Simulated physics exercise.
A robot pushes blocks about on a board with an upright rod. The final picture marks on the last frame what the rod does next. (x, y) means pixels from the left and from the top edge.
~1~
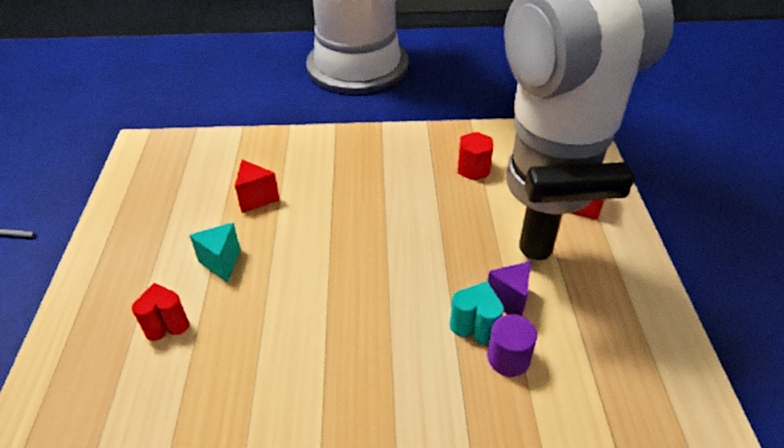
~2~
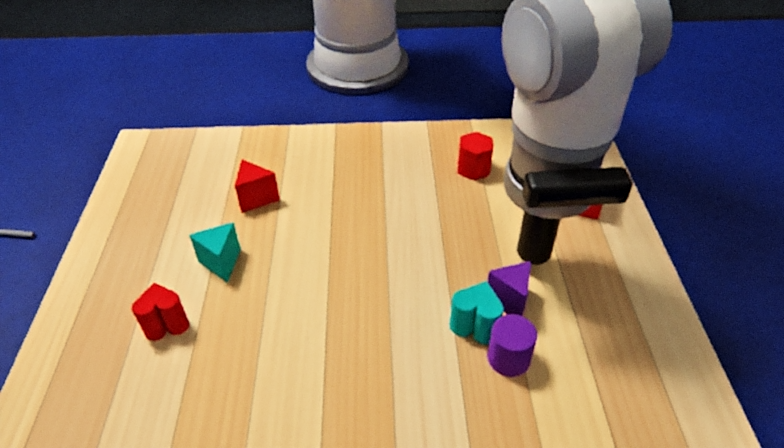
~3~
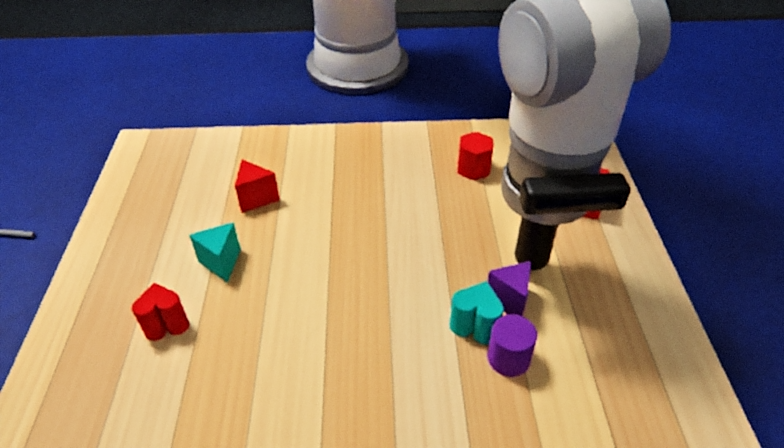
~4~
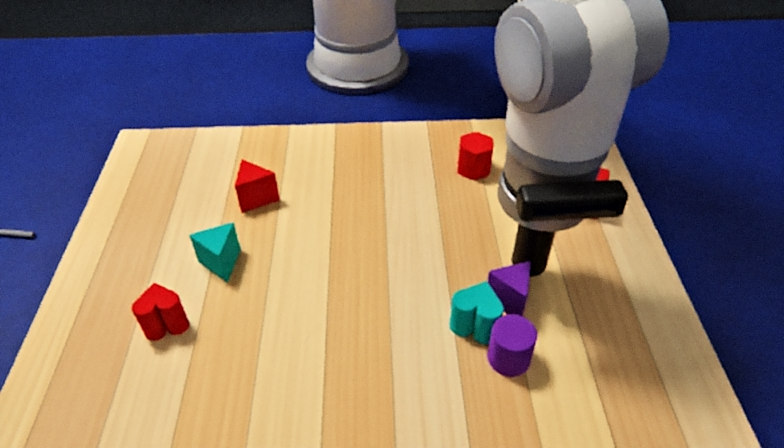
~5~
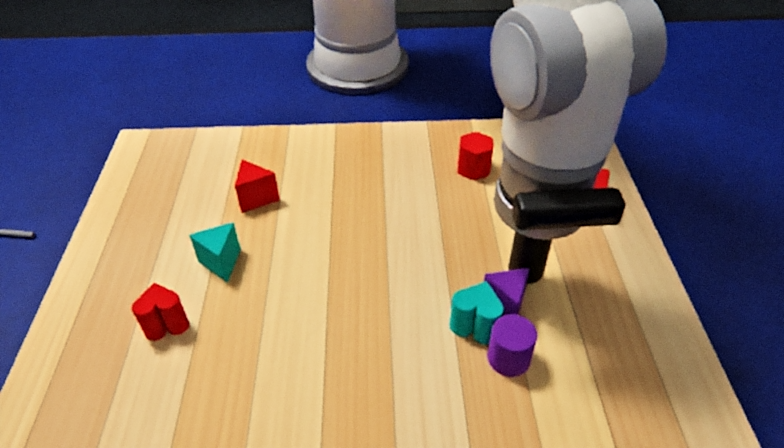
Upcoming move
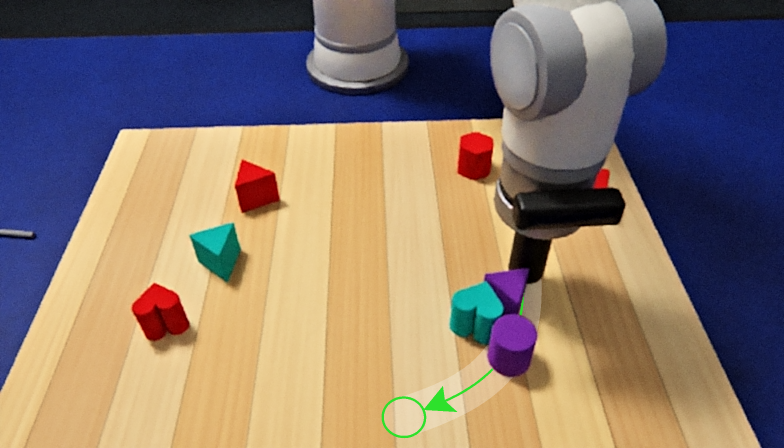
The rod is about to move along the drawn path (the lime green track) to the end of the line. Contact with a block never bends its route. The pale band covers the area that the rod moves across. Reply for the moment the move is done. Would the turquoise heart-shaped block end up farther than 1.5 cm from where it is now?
In short: Yes.
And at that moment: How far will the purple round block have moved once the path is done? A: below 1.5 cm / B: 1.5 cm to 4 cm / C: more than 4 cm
C - more than 4 cm.
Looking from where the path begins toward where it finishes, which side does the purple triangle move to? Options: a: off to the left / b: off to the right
b: Off to the right.
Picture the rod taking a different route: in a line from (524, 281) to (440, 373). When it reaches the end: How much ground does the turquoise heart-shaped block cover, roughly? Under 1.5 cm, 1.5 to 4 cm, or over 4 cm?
Answer: More than 4 cm.
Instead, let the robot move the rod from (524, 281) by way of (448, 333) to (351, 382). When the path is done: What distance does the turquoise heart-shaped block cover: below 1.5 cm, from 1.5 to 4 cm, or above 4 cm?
I'd go with over 4 cm for this block.
Drawn move, from (524, 281) by way of (515, 335) and (474, 385) to (404, 417).
What follows on the original path. One third of the way, rod (516, 328); turquoise heart-shaped block (460, 306), turned 55° clockwise; purple triangle (491, 323), turned 70° clockwise; purple round block (515, 356).
Two thirds of the way, rod (474, 377); turquoise heart-shaped block (459, 306), turned 60° clockwise; purple triangle (439, 364), turned 105° clockwise; purple round block (509, 393).
At the end, rod (404, 409); turquoise heart-shaped block (459, 306), turned 60° clockwise; purple triangle (365, 385), turned 125° clockwise; purple round block (509, 393).
